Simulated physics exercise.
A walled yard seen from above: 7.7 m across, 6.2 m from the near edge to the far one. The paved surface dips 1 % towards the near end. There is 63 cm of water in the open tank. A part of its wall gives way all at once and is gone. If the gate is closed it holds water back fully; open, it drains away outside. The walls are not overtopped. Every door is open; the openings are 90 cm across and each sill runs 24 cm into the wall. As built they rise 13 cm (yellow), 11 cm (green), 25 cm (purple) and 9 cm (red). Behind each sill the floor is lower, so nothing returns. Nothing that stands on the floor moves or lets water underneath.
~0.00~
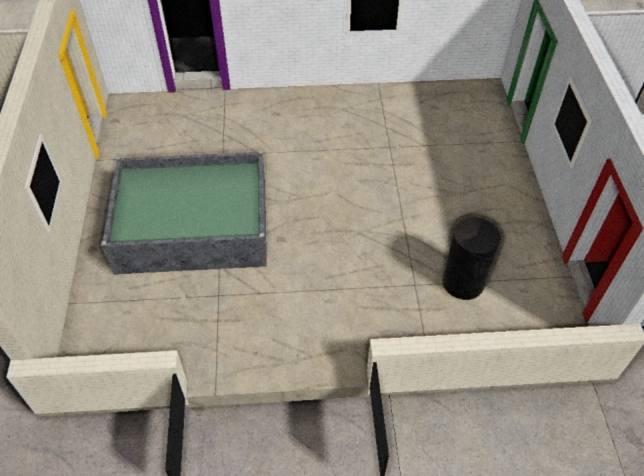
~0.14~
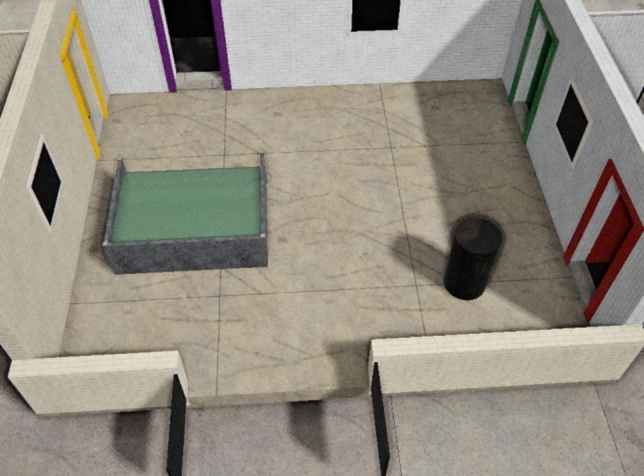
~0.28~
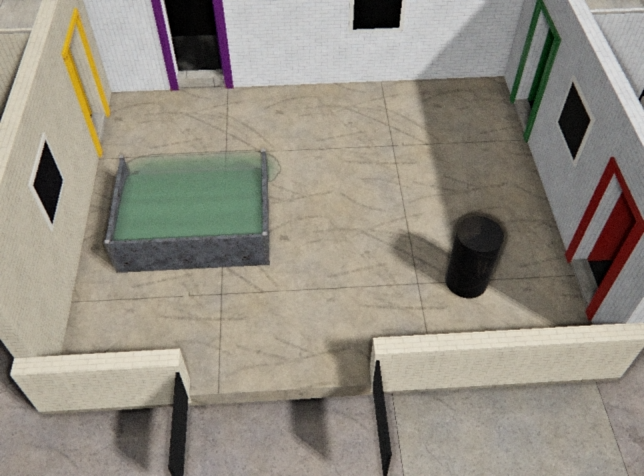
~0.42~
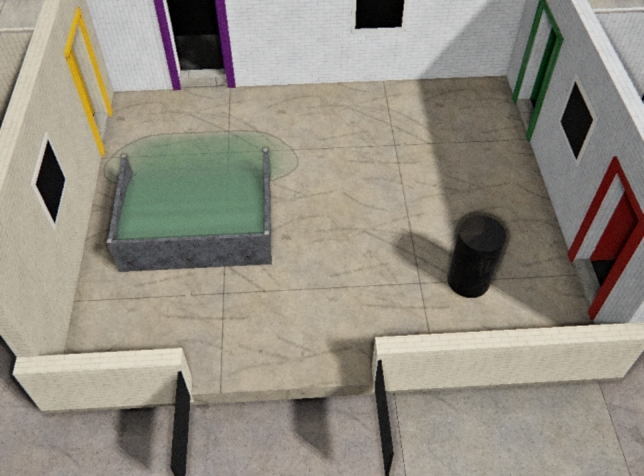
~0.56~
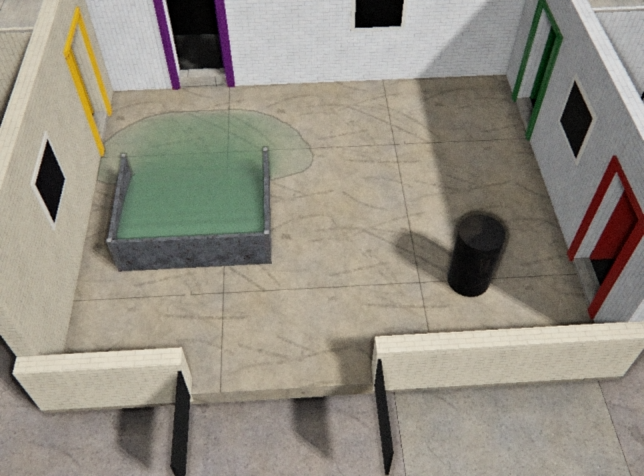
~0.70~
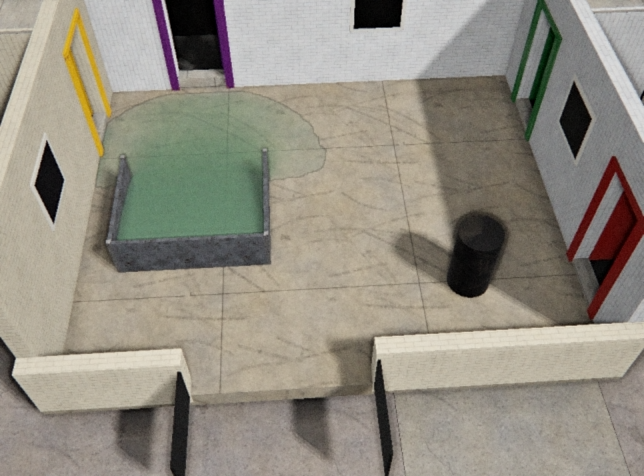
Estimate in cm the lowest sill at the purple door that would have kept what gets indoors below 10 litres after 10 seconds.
About 33 cm.
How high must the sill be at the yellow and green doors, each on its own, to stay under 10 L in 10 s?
About 23 cm at yellow and 12.0 cm at green.
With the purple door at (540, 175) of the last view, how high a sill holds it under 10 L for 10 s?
About 7.5 cm.
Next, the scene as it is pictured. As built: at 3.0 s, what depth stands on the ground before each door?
Depths in cm: Yellow 22, green 0, purple 23, red 0.
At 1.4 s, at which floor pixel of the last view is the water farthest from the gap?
Near (337, 91).
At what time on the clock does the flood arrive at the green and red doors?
Green 3.2 s, red 5.0 s.
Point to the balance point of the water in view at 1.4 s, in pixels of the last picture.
At about (201, 171).
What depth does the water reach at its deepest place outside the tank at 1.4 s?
Roughly 39 cm.
After 1.4 s water covers 25 % of the floor, deepest (39 cm) near (113, 94); 38 cm at the purple door, 18 litres in over its 25 cm sill.
After 3.0 s water covers 35 % of the floor, deepest (24 cm) near (184, 136); 23 cm at the purple door, 69 litres in over its 25 cm sill.
After 10.0 s water covers 90 % of the floor, deepest (13 cm) near (584, 355); 6 cm at the purple door, 71 litres in over its 25 cm sill.
At the purple door as built, the water arrived by 0.8 s and peaked near 38 cm at 1.4 s.
Run again over the same 10 s with other heights there, 27 litres in over 30 cm, 0 litres over 40.5 cm. The limit of 10 litres is kept from about 33 cm up.
